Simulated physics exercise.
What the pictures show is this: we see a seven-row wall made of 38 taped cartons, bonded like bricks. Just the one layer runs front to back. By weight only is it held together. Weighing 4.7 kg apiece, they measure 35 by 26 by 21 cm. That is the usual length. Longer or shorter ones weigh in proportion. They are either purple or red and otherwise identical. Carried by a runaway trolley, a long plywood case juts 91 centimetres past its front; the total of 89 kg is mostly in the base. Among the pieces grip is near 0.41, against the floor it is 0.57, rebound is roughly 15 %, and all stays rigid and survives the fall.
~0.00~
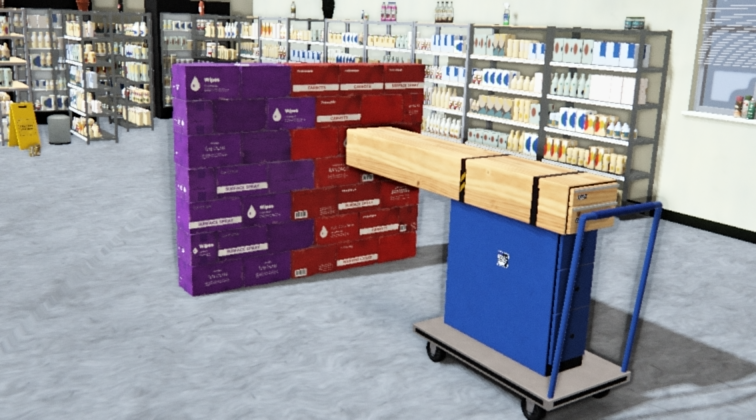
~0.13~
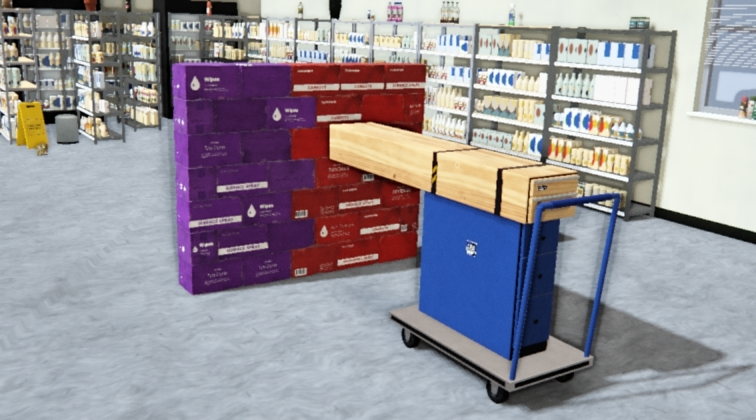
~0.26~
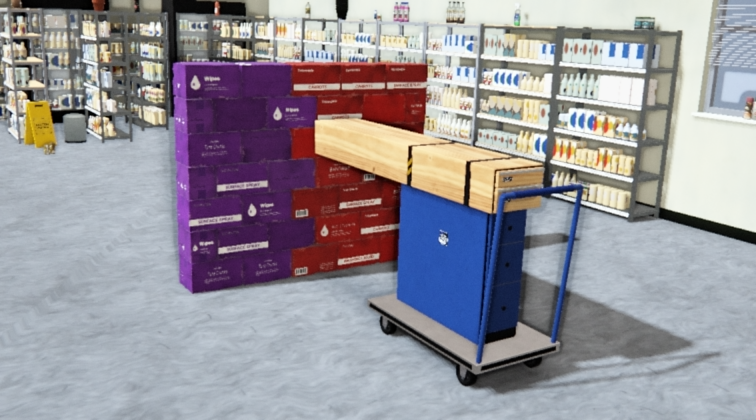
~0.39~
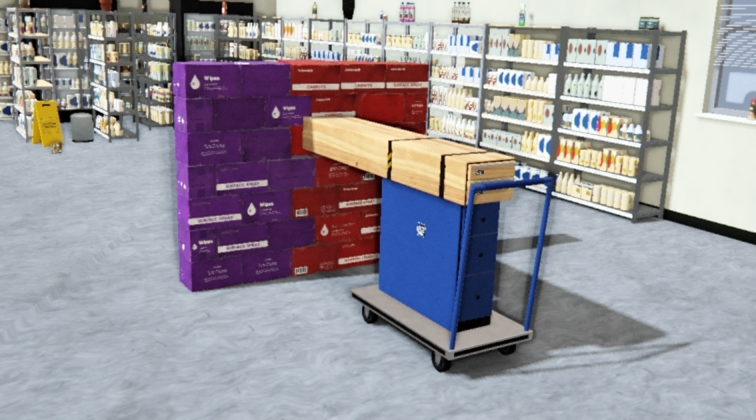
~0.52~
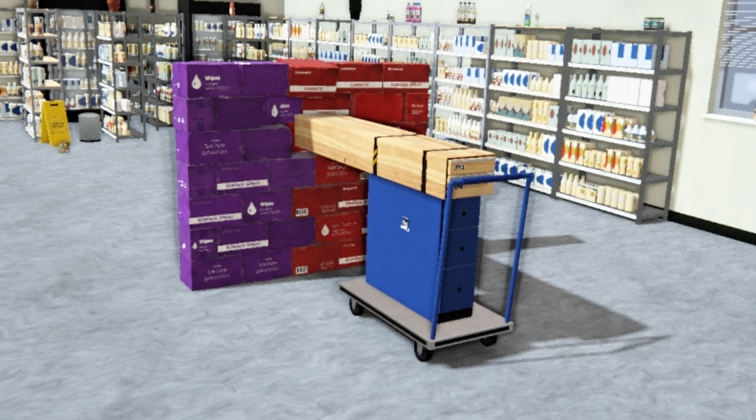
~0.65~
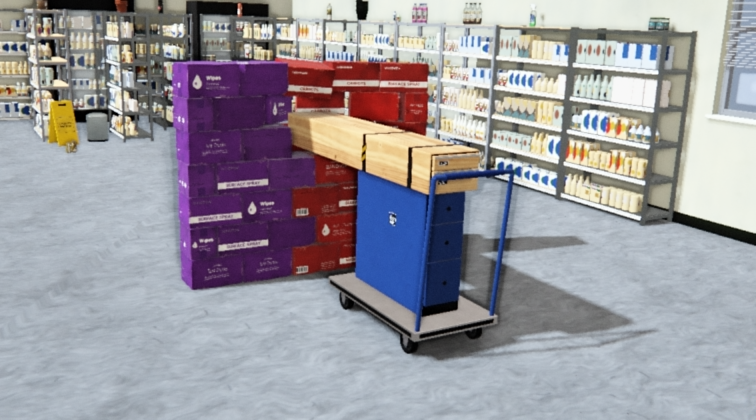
A wall of purple and red cartons standing as a trolley carrying long timber rolls in, pushing into the red cartons.
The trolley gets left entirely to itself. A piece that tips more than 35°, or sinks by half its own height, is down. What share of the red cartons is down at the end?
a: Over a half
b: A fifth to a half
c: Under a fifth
b.
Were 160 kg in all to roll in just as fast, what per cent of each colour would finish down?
You'd get purple 10 and red 30 percent.
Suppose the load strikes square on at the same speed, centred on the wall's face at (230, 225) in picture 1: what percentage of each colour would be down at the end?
Purple 80, red 20 per cent.
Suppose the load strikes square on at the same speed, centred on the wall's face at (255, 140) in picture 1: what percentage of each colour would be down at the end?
That would leave purple at 40 % and red at 0 %.
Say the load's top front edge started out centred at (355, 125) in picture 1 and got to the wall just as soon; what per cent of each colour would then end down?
Purple 0%, red 0%.
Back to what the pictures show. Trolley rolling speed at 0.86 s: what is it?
I'd put it at roughly 0.7 m/s.
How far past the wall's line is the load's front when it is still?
About 95 cm past it.
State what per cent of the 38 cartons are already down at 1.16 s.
By that time it is 20 percent.
After 0.86 s, load 50 cm past the wall's line, still rolling; 1 of the 21 red cartons down (1 of 38 in all colours); top red carton 8° from how it stood; top purple carton 27 mm from its place.
After 1.16 s, load 70 cm past the wall's line, still rolling; 6 of the 21 red cartons down (8 of 38 in all colours); top red carton 34° from how it stood; top purple carton 29 mm from its place.
After 1.48 s, load 90 cm past the wall's line, still rolling; 7 of the 21 red cartons down (9 of 38 in all colours); top red carton 51° from how it stood, 69 cm lower; top purple carton 29 mm from its place.
After 1.90 s, load 94 cm past the wall's line, still rolling; 7 of the 21 red cartons down (9 of 38 in all colours); top red carton on its side; top purple carton 29 mm from its place.
In the end (2.9 s), load 94 cm past the wall's line, stopped; 7 of the 21 red cartons down (9 of 38 in all colours); top red carton upside down; top purple carton 29 mm from its place. That is 33 per cent. From the last view, middles, top red carton near (412, 198), top purple carton near (204, 80).
